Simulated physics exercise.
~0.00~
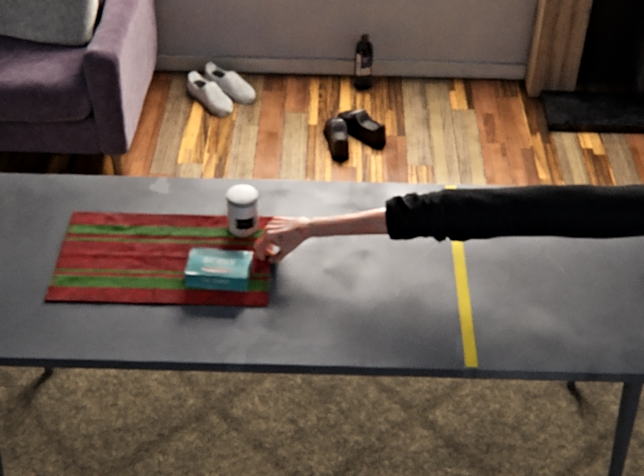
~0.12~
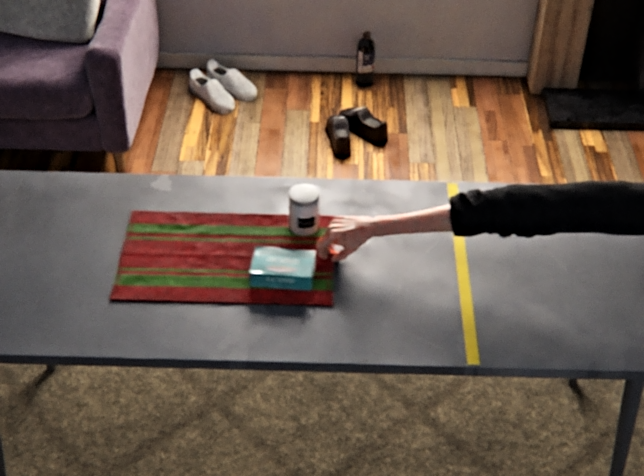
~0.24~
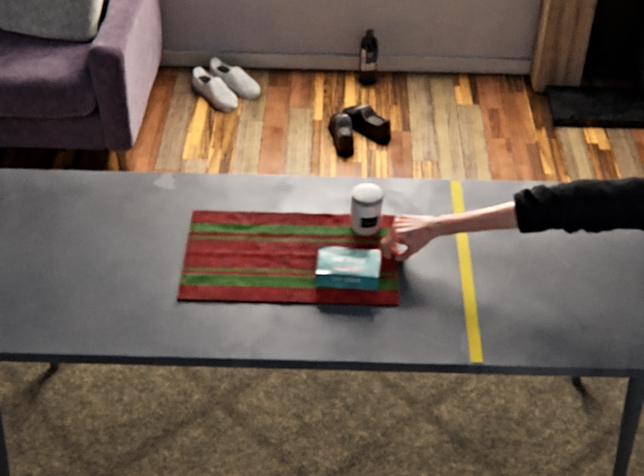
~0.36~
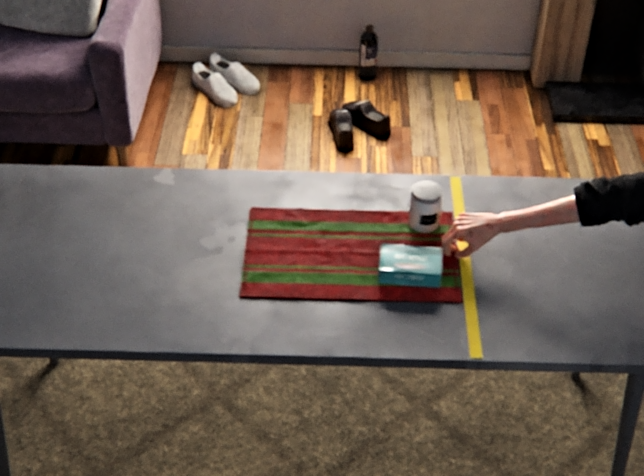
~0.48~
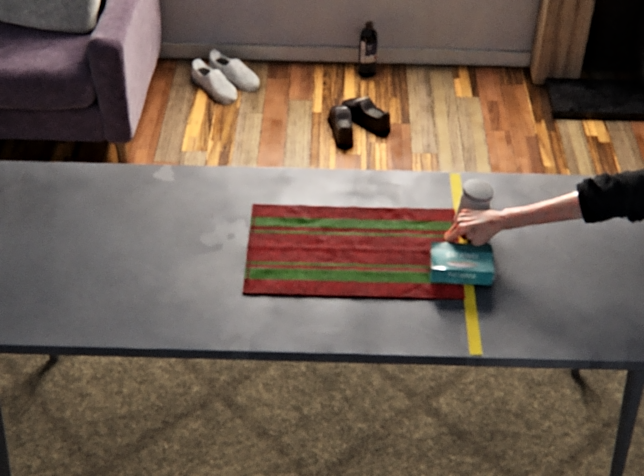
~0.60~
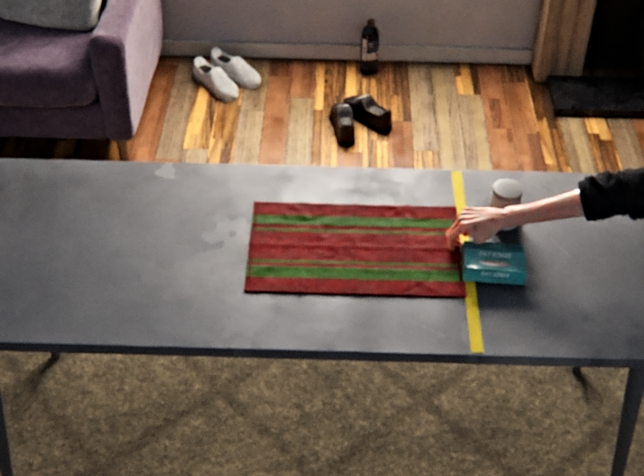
At first, a hand reaching in from the right holds the edge of a red and green striped place mat on a grey table, with a white jar and a turquoise packet resting near its right end. The hand tows the mat steadily right towards a strip of yellow tape, and both objects ride along, the jar staying upright. As the mat's leading edge reaches the tape, the cloth stops abruptly. The jar and packet keep sliding forward past the hand. Finally, both sit on the bare table beyond the tape, while the empty mat lies still behind them.
